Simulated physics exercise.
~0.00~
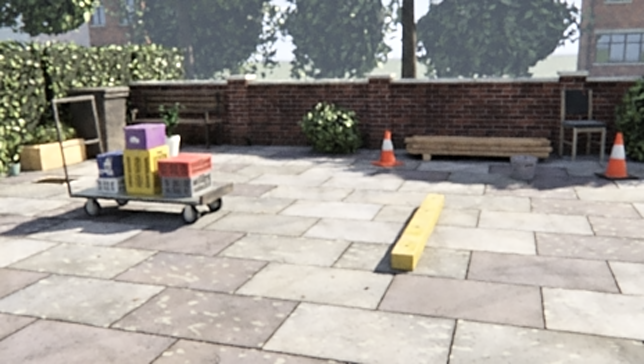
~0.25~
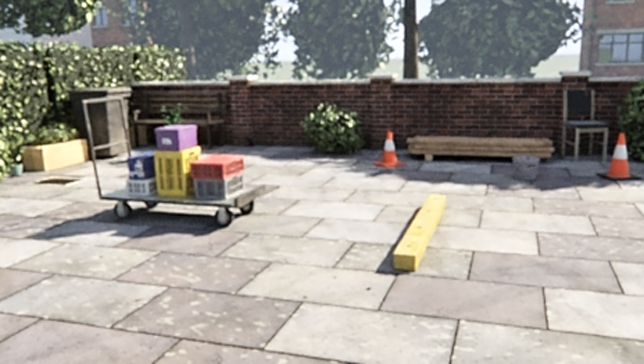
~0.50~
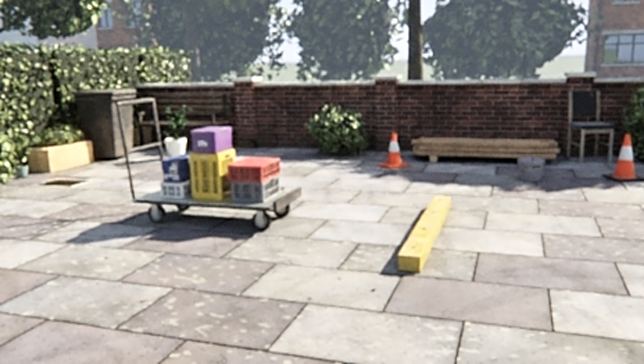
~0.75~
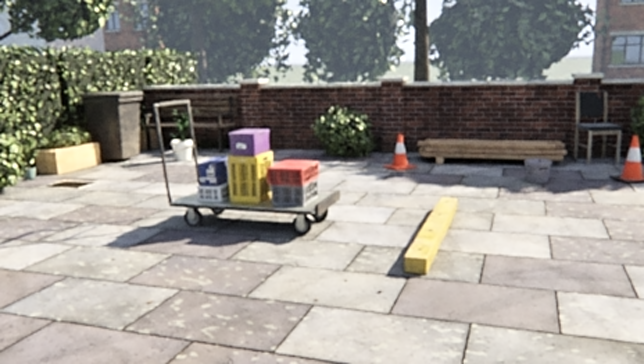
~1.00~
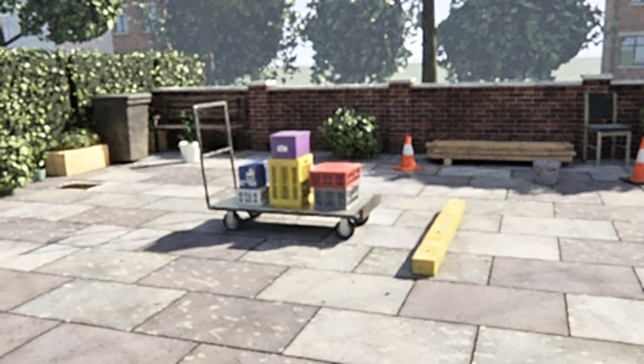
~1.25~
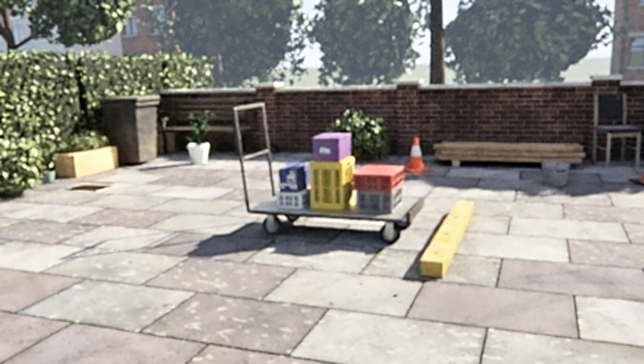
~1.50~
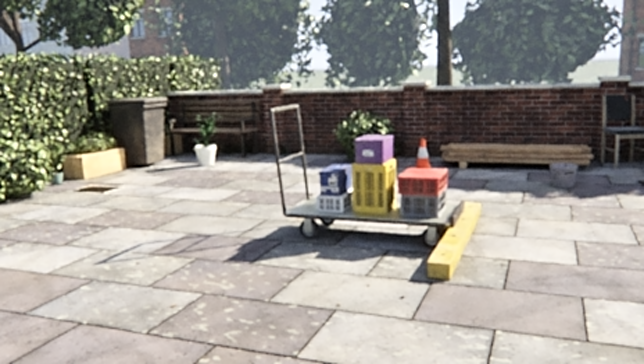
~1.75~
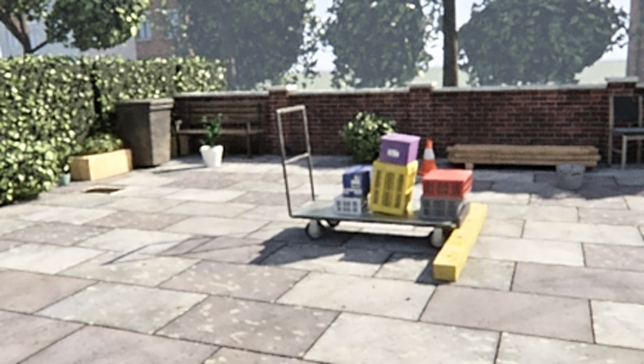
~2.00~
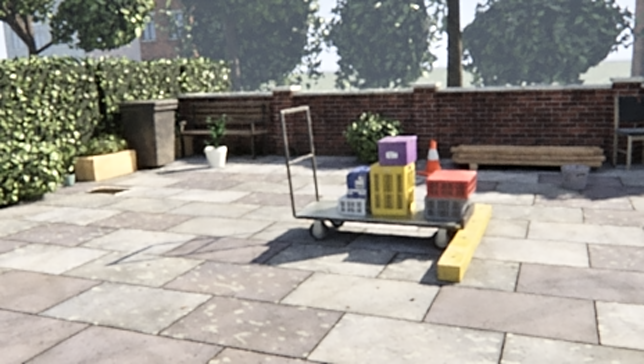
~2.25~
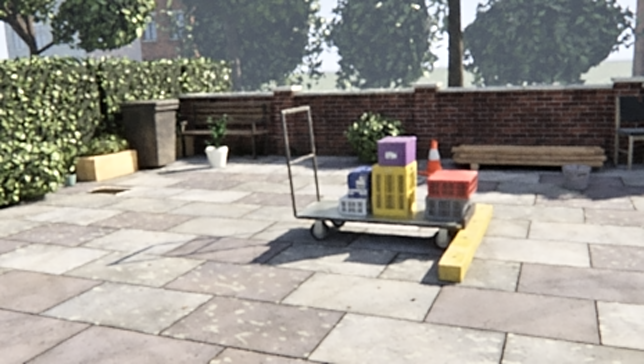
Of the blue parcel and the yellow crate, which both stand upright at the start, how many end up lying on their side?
None of them do. The yellow crate leans when the trolley stops but settles upright again, and the blue parcel is not on its side either.
